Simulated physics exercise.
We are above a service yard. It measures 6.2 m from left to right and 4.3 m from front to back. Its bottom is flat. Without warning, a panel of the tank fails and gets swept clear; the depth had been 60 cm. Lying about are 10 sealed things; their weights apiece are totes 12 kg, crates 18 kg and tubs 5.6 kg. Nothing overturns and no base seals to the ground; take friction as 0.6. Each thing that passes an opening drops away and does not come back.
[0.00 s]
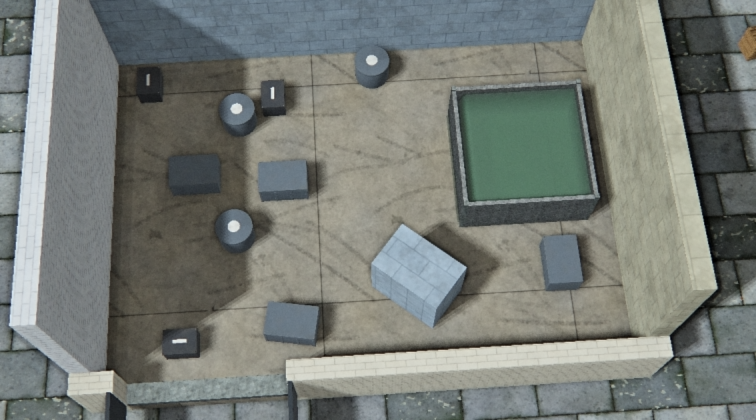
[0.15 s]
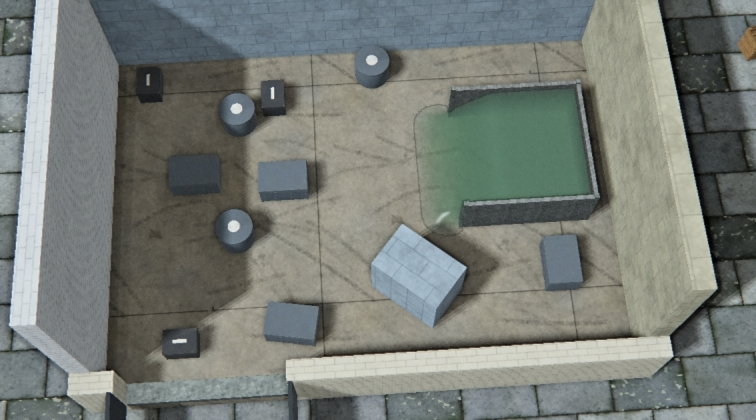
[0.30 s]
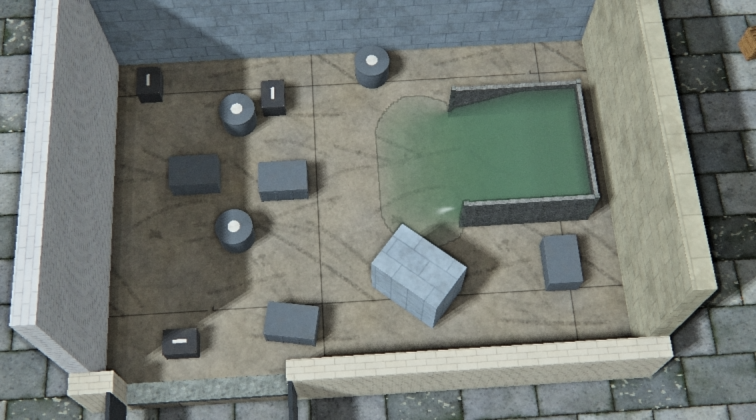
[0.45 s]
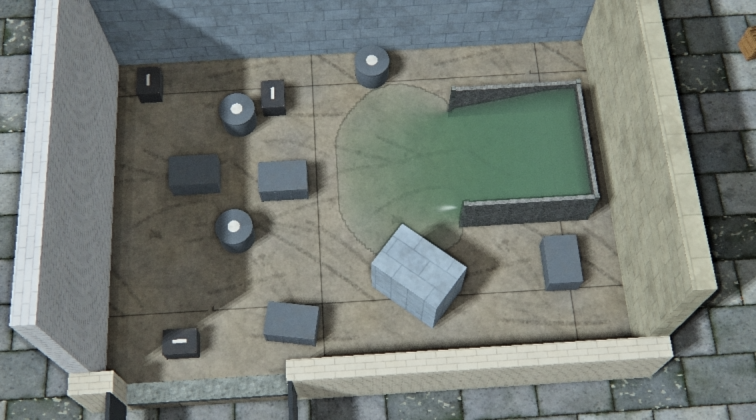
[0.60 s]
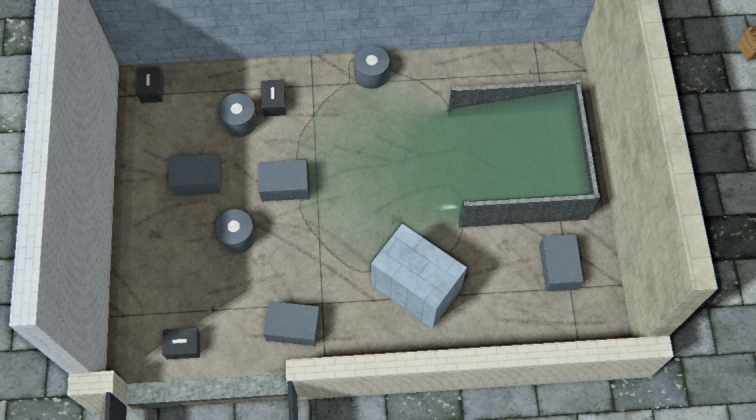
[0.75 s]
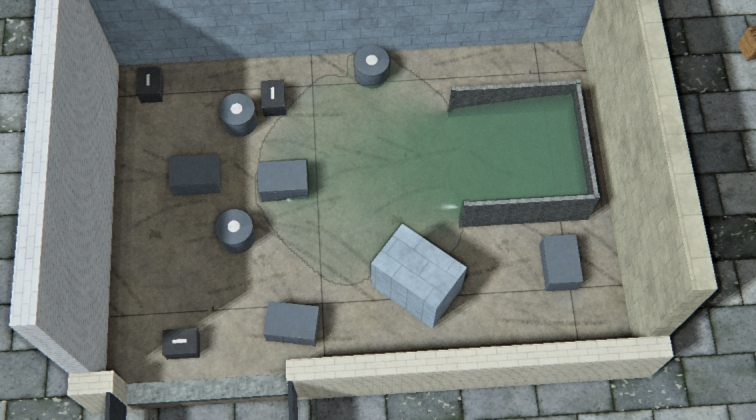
Green water pours out of the tank's open left side and spreads across the yard floor.
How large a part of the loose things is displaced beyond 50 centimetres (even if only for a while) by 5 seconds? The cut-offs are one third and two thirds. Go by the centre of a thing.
The share is at least two thirds.
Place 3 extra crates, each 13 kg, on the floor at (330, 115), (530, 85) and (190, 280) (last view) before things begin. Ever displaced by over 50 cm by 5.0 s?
In the order asked: Above the mark; below the mark; above the mark.
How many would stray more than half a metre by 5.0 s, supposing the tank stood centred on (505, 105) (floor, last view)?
Result: 8 of them.
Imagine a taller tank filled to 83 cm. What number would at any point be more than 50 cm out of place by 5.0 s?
That would give 8.
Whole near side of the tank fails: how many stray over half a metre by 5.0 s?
The answer then is 3.
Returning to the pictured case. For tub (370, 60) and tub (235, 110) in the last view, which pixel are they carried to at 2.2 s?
(312, 54) and (160, 76), roughly.
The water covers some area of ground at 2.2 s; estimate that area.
Somewhere around 19 m2, roughly.
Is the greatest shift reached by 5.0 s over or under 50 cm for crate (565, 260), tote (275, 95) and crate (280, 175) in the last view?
One by one: Below the line; above the line; above the line.
After 1.1 s 0 of 10 are over 50 cm from their spots; 0 afloat.
After 2.2 s 6 of 10 are over 50 cm from their spots; 3 afloat.
After 3.5 s 6 of 10 are over 50 cm from their spots; 7 afloat.
After 5.0 s 8 of 10 are over 50 cm from their spots, and 8 have been at some point; 5 afloat.
